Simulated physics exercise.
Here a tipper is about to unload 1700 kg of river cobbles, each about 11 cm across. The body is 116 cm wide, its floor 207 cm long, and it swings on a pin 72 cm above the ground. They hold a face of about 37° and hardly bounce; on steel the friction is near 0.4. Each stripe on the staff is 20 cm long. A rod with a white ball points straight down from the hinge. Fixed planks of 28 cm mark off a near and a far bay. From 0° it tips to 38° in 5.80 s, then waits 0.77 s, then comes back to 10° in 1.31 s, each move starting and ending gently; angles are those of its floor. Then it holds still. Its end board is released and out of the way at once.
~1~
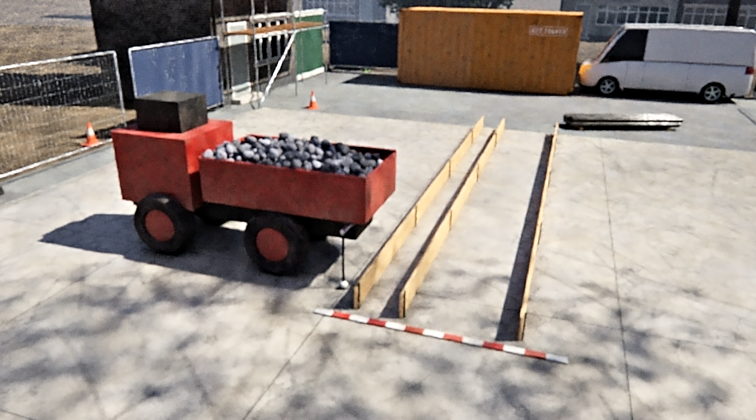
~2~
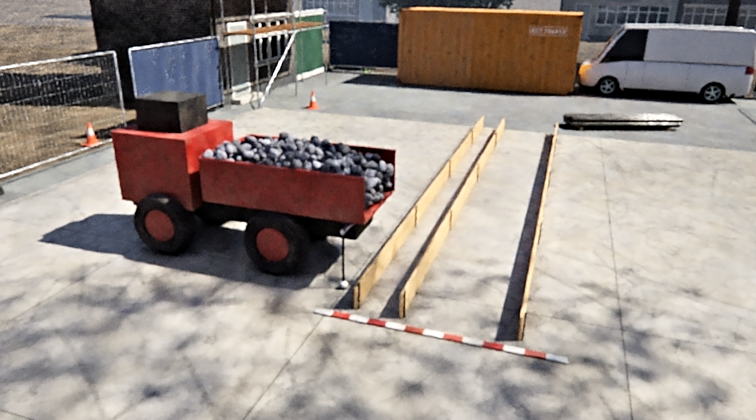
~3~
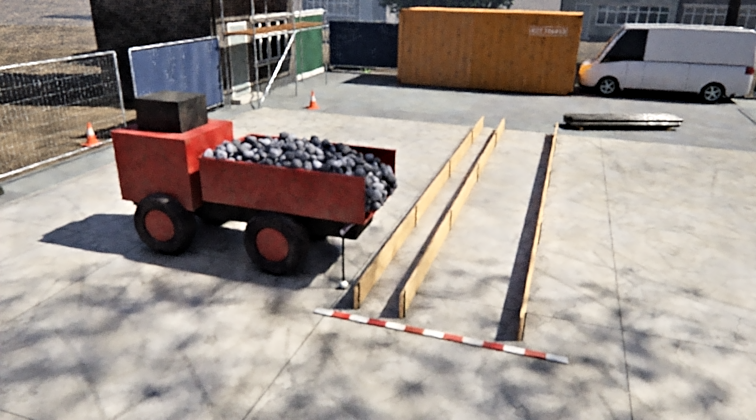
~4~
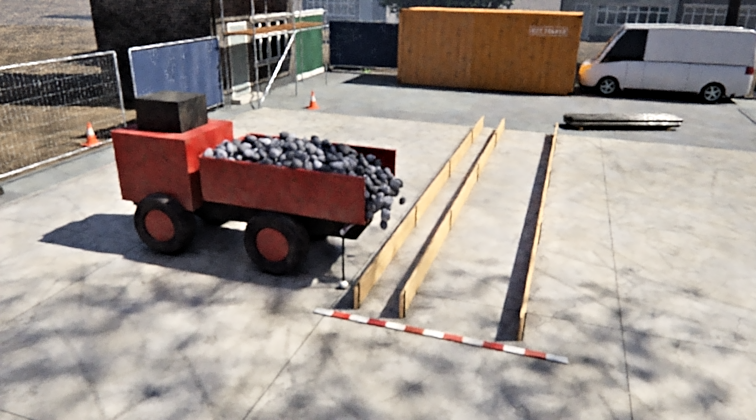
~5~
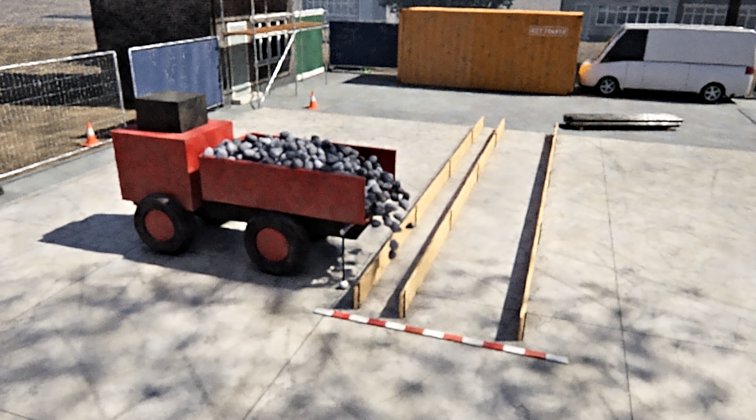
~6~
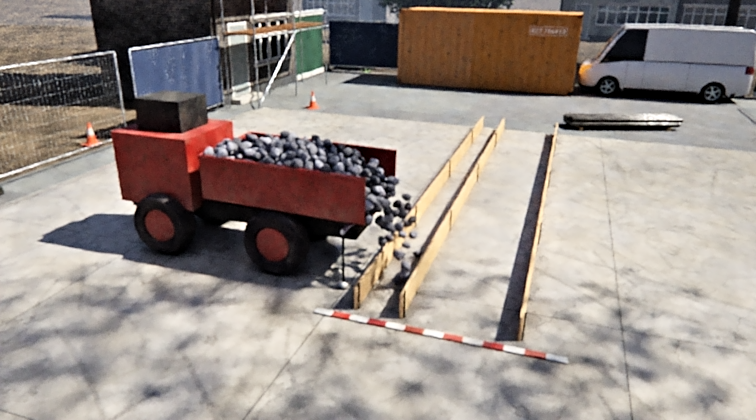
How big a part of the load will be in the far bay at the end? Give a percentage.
Roughly 50 per cent ends in the far bay.
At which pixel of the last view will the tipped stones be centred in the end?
Their middle is at about (420, 264).
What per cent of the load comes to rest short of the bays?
Some 10 per cent of the load.
A little later the floor is at 32°; 30 % in the body, 4 % short of the bays, 44 % in the near bay, 22 % in the far bay; the foremost stones are at (509, 281).
Then the floor is at 38°; 0 % in the body, 10 % short of the bays, 41 % in the near bay, 48 % in the far bay; the foremost stones are at (521, 293).
Later still the floor is at 10°; 0 % in the body, 11 % short of the bays, 41 % in the near bay, 48 % in the far bay; the foremost stones are at (521, 293).
In the end the floor is at 10°; 0 % in the body, 11 % short of the bays, 41 % in the near bay, 48 % in the far bay; the foremost stones are at (521, 293).
